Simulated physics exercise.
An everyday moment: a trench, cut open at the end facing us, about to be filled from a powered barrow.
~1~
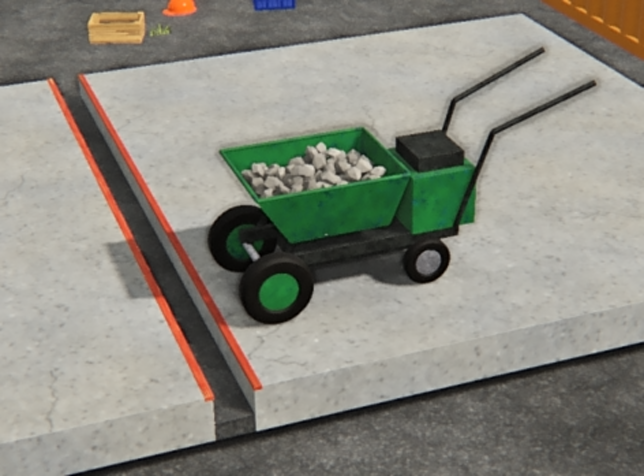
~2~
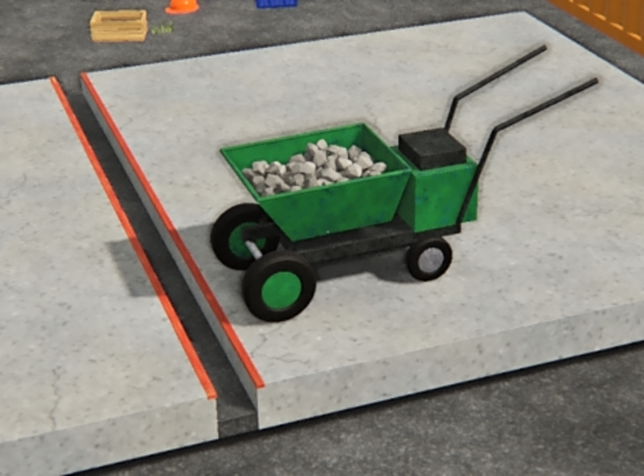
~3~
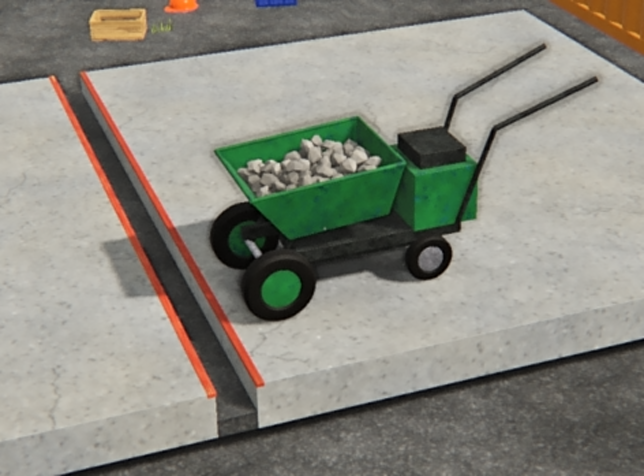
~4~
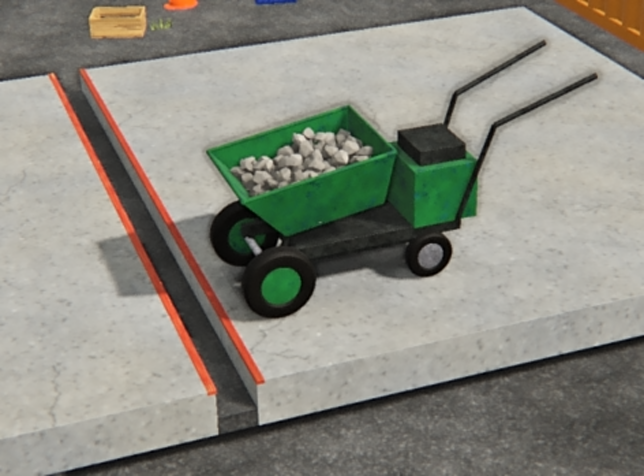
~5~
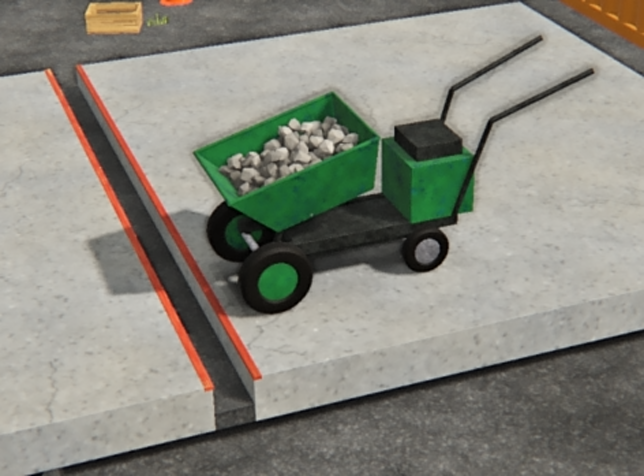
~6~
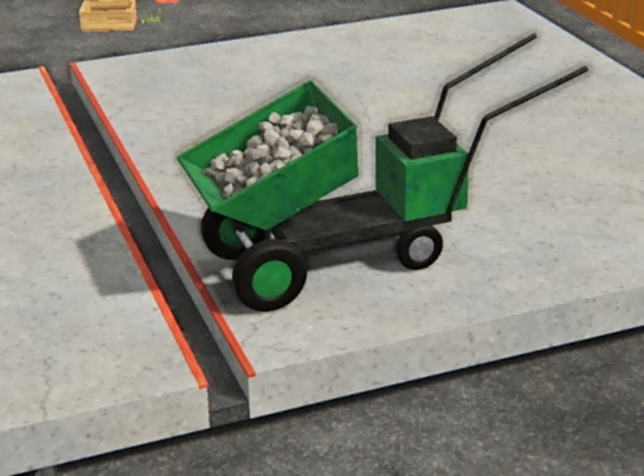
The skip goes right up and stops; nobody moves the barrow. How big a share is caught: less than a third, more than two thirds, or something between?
Between the edges lies less than a third of the load.
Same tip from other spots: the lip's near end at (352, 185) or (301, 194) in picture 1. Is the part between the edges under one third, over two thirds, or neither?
First in the middle band, then between a third and two thirds.
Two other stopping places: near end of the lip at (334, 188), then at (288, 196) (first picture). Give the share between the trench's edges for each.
Near 60 % and 40 %.
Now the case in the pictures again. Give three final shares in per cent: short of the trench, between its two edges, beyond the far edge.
Short: 0 %, between: 0 %, beyond: 85 %.
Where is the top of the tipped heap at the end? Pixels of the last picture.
Roughly at (125, 285).
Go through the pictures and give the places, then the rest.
The first picture shows lip of the skip (257, 202), level; top of the load (308, 172), broken stones; first edge of the trench (240, 354); far edge (193, 364), the trench under half as wide as the skip, and about as deep as wide.
The second picture shows lip of the skip (258, 200), tipped barely; top of the load (329, 169).
The third picture shows lip of the skip (252, 201), tipped barely; top of the load (333, 174).
The fourth picture shows lip of the skip (244, 202), tipped a little; top of the load (332, 152).
The fifth picture shows lip of the skip (230, 204), tipped clearly; top of the load (331, 148).
The sixth picture shows lip of the skip (213, 210), tipped clearly; top of the load (312, 140); first edge of the trench (234, 342); far edge (186, 352).
Just after the last frame, skip tipped steeply; every one in the skip.
A moment on, skip tipped right over; roughly two thirds in the skip; roughly a third beyond it; about a tenth falling.
Further on, skip tipped right over; about a tenth in the skip; the larger part beyond it.
When it is over, skip tipped right over; about a tenth in the skip; just a few in or heaped over the trench; the larger part beyond it.
